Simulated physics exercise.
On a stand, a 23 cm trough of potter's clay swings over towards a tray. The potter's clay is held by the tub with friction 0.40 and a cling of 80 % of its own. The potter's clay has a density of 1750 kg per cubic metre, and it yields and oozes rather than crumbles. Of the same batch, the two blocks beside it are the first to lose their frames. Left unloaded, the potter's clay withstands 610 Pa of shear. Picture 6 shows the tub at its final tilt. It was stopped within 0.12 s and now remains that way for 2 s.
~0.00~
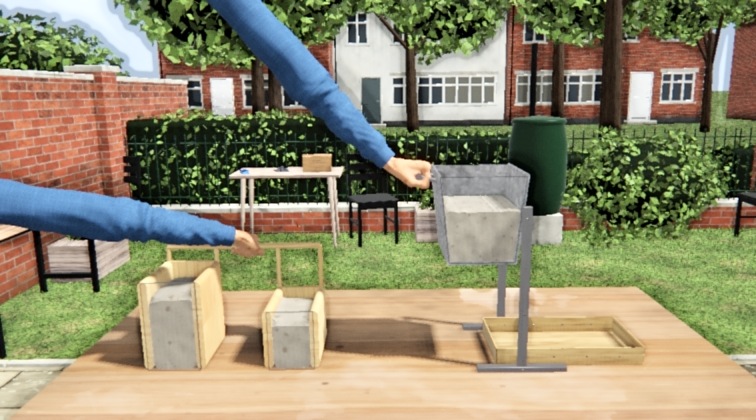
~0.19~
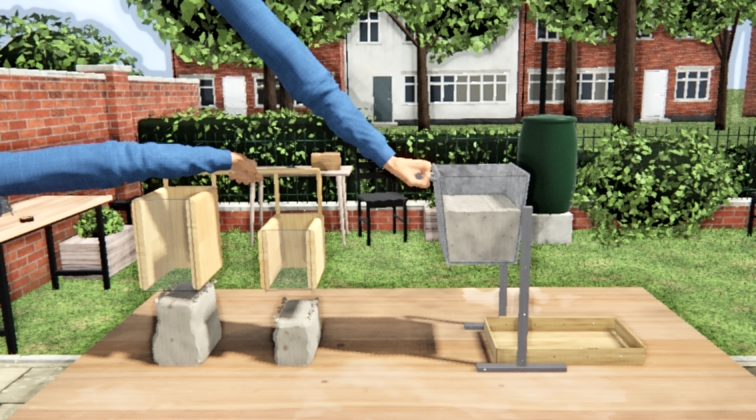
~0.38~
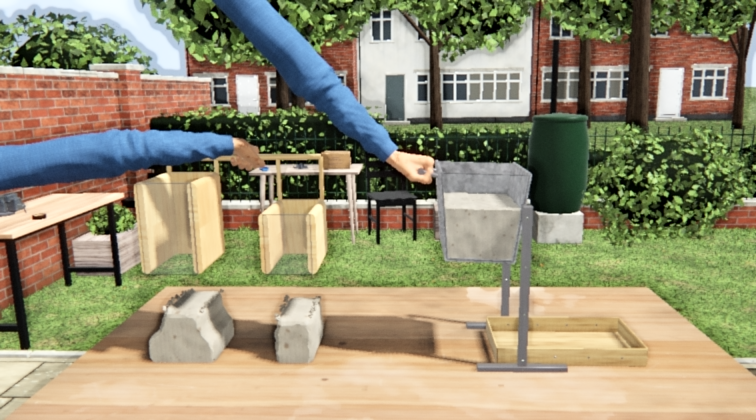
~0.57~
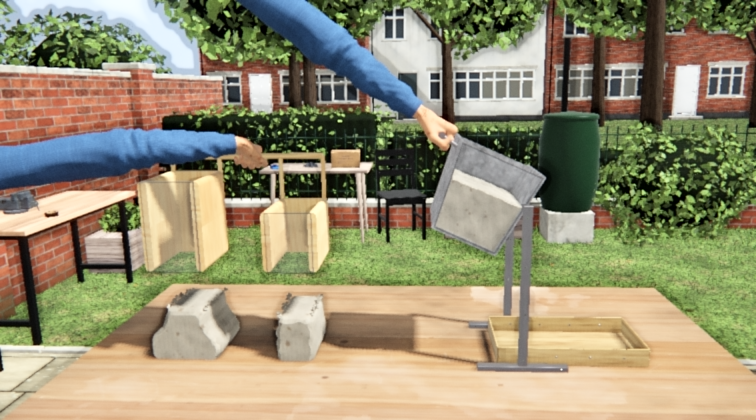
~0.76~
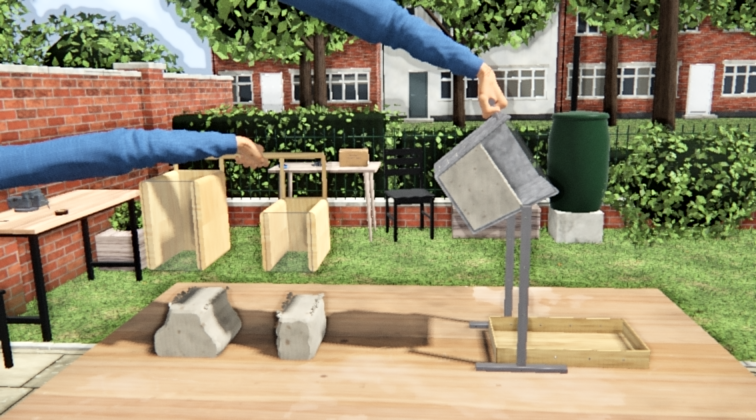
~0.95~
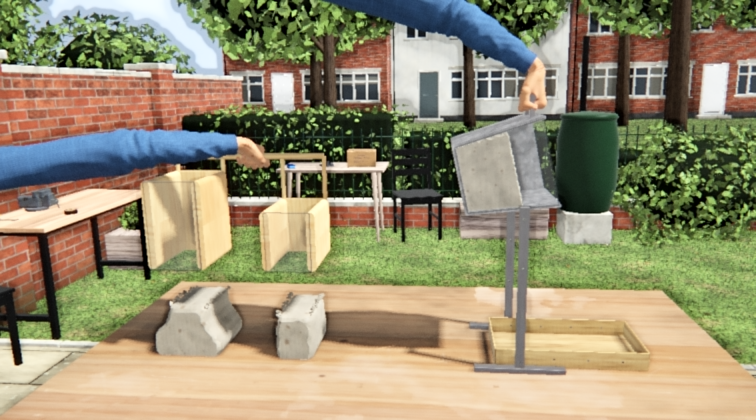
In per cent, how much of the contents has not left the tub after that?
Expect about 100 out of 100.
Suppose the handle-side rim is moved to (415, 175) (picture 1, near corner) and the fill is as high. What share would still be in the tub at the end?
100 %, roughly.
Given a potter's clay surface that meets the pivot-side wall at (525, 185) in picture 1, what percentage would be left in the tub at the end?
I'd guess around 100 in a hundred.
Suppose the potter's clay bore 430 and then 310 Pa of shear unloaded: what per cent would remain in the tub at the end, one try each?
Result: 100 % for the first case, 100 % for the second.
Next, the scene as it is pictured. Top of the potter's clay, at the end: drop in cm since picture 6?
About 0 cm.
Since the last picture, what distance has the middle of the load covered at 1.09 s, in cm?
Some 0 cm.
By 1.09 s, the tub is at 78 degrees and holds 100 %.
By 1.26 s, the tub is at 78 degrees and holds 100 %.
By 1.43 s, the tub is at 78 degrees and holds 100 %.
By 1.60 s, the tub is at 78 degrees and holds 100 %.
By 2.95 s, at the end, the tub is at 78 degrees and holds 100 %.
